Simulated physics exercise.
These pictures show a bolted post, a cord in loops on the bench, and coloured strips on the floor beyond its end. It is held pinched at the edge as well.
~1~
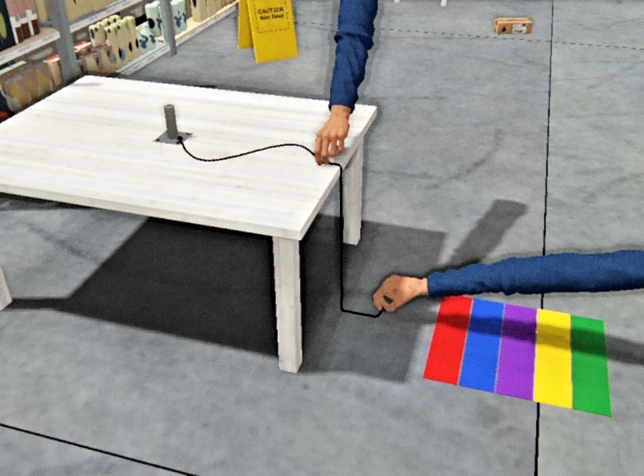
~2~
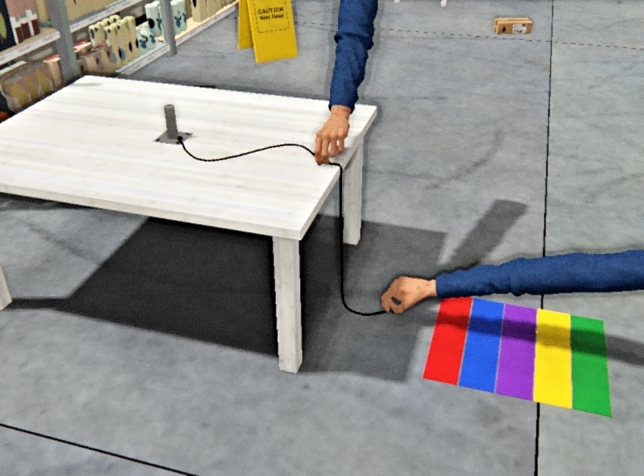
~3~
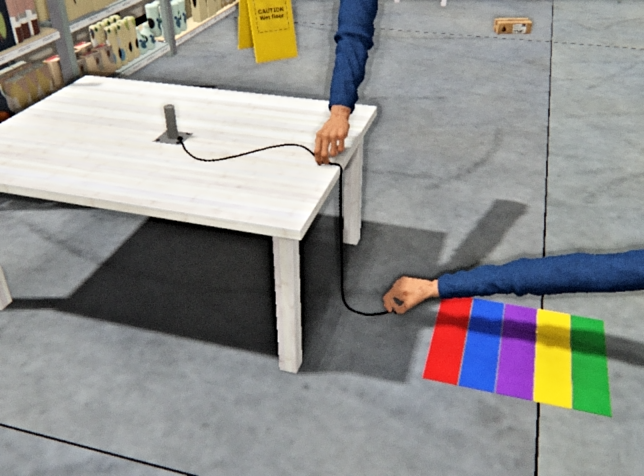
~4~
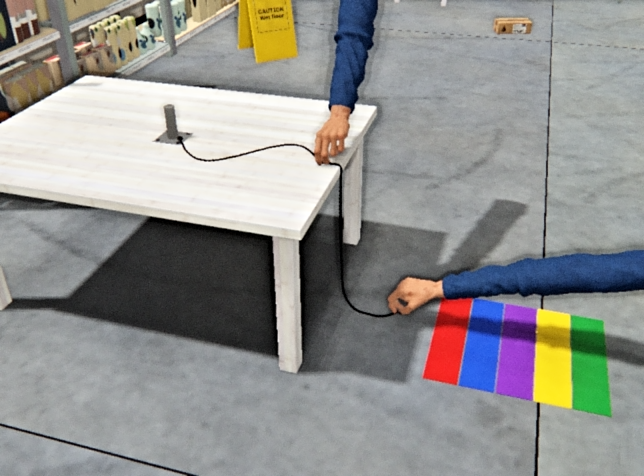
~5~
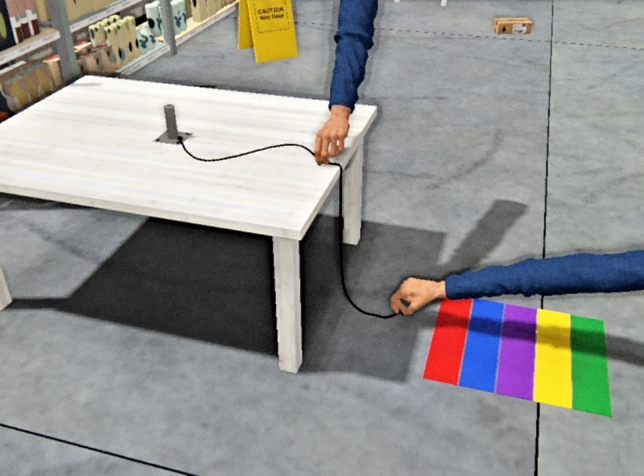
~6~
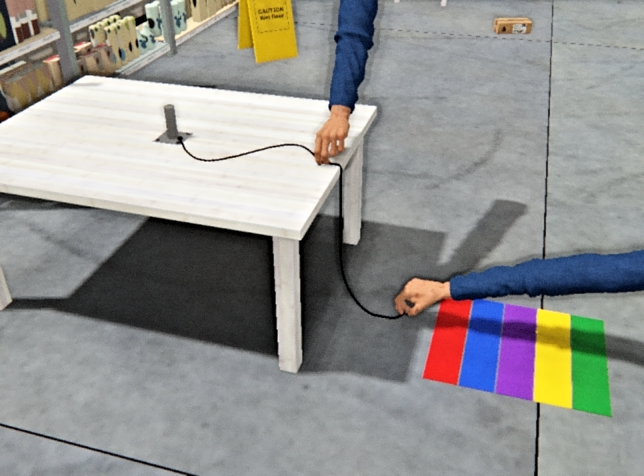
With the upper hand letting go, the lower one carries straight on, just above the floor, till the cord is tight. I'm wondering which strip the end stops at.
It stops at the yellow strip.
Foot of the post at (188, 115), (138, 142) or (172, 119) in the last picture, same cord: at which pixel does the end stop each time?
Try by try, about (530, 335), (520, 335) and (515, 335).
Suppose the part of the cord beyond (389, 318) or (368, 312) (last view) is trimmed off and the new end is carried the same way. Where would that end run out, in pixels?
In order, around (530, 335) and (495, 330).
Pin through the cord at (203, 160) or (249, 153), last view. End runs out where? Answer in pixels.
First try close to (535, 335), second close to (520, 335).
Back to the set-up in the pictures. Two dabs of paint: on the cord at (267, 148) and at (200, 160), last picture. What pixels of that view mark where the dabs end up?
Well, the first one sits at (298, 156), and the second one sits at (233, 146).
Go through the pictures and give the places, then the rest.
The first frame shows end (383, 308); red (443, 364); blue (479, 371); purple (516, 378); yellow (553, 386); green (592, 393).
The second frame shows end (391, 310); cord through (187, 151) (243, 155) (306, 148) (341, 182) (342, 246) (343, 299).
The third frame shows end (393, 310).
The fourth frame shows end (398, 311); cord through (187, 151) (243, 155) (306, 148) (341, 182) (341, 245) (347, 300).
The fifth frame shows end (400, 311).
The sixth frame shows end (404, 312); cord through (187, 151) (243, 155) (306, 148) (341, 182) (340, 245) (355, 300).
A little later, end near (487, 327); over blue.
Next, end near (531, 335); over purple.
When it is tight, end near (558, 340); over yellow. It gets as far as the yellow strip.
